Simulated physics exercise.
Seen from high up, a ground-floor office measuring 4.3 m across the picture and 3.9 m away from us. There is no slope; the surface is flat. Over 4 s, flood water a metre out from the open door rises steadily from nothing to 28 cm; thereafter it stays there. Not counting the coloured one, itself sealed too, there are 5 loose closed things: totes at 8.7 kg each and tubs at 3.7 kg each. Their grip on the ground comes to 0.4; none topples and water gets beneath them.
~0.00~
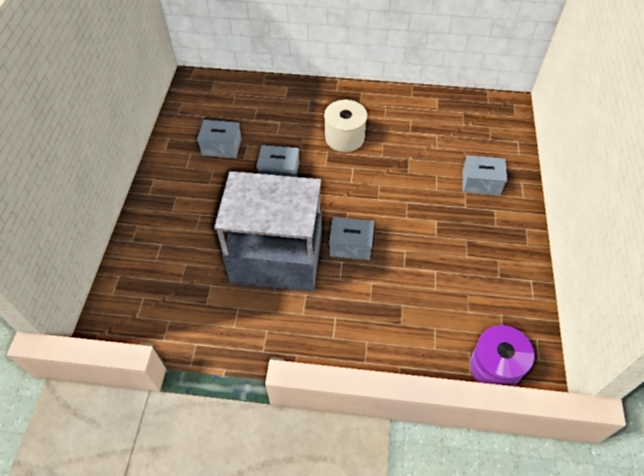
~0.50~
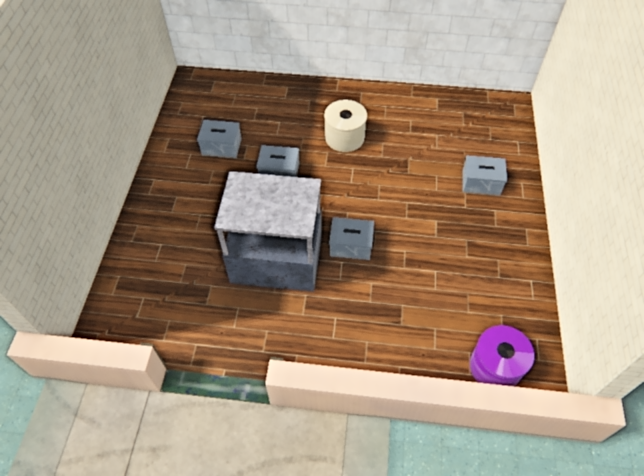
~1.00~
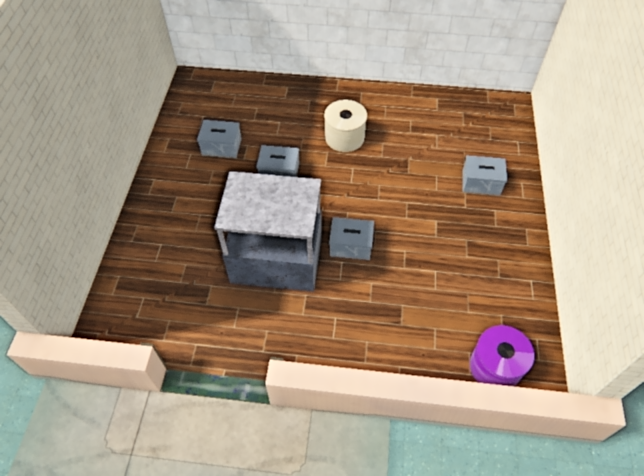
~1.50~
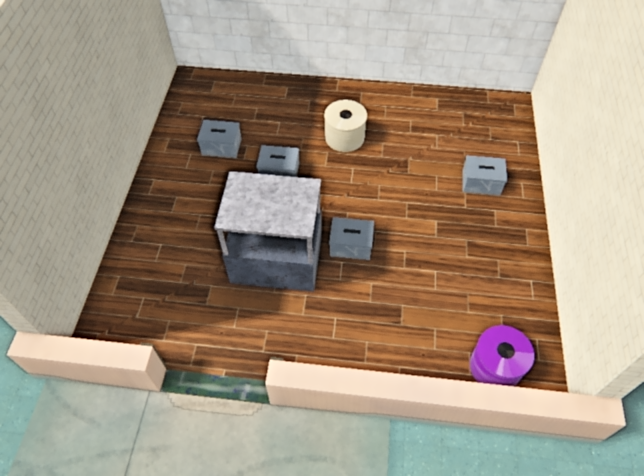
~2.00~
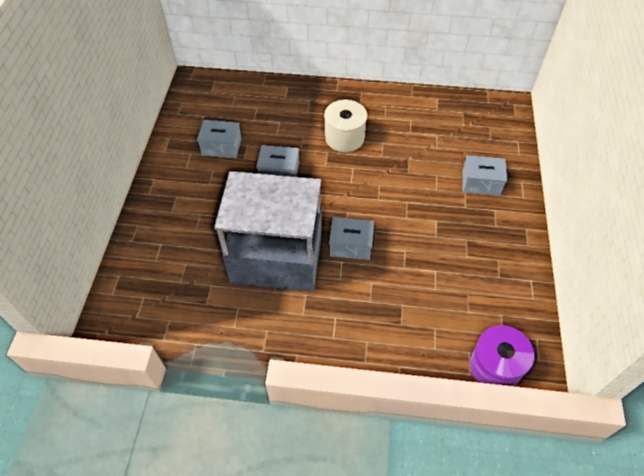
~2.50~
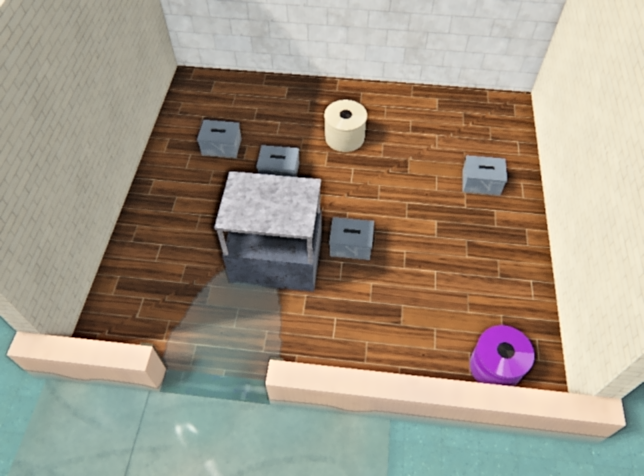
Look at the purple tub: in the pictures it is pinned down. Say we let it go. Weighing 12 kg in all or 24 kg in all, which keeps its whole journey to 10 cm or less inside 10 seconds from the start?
I would say only the heavier one.
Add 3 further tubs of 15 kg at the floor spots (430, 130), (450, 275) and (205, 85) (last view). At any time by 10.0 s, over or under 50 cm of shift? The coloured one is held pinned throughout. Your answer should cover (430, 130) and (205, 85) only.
Results: Threshold not reached; threshold exceeded.
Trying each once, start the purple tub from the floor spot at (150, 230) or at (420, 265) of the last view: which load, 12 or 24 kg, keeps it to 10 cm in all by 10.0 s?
In turn: Neither is enough; only the larger holds.
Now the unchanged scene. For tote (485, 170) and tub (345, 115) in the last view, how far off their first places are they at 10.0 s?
60 cm, 80 cm.
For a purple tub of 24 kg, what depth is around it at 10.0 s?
Depth: Approx. 11 cm.
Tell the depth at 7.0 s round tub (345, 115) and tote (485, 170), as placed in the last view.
Depth approx. 1 cm / 3 cm.
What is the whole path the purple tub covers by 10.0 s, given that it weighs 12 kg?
Some 250 centimetres of travel in total.
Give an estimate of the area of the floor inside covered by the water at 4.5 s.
Some 7.5 m2.
After 3.5 s the purple tub would be 0 cm from its start with 12 kg and 0 cm from its start with 24 kg; 0 cm of water round it then.
After 4.5 s the purple tub would be 0 cm from its start with 12 kg and 0 cm from its start with 24 kg; 2 cm of water round it then.
After 7.0 s the purple tub would be 41 cm from its start with 12 kg and 0 cm from its start with 24 kg; 8 cm of water round it then.
After 10.0 s the purple tub would be 229 cm from its start with 12 kg and 0 cm from its start with 24 kg; 11 cm of water round it then.
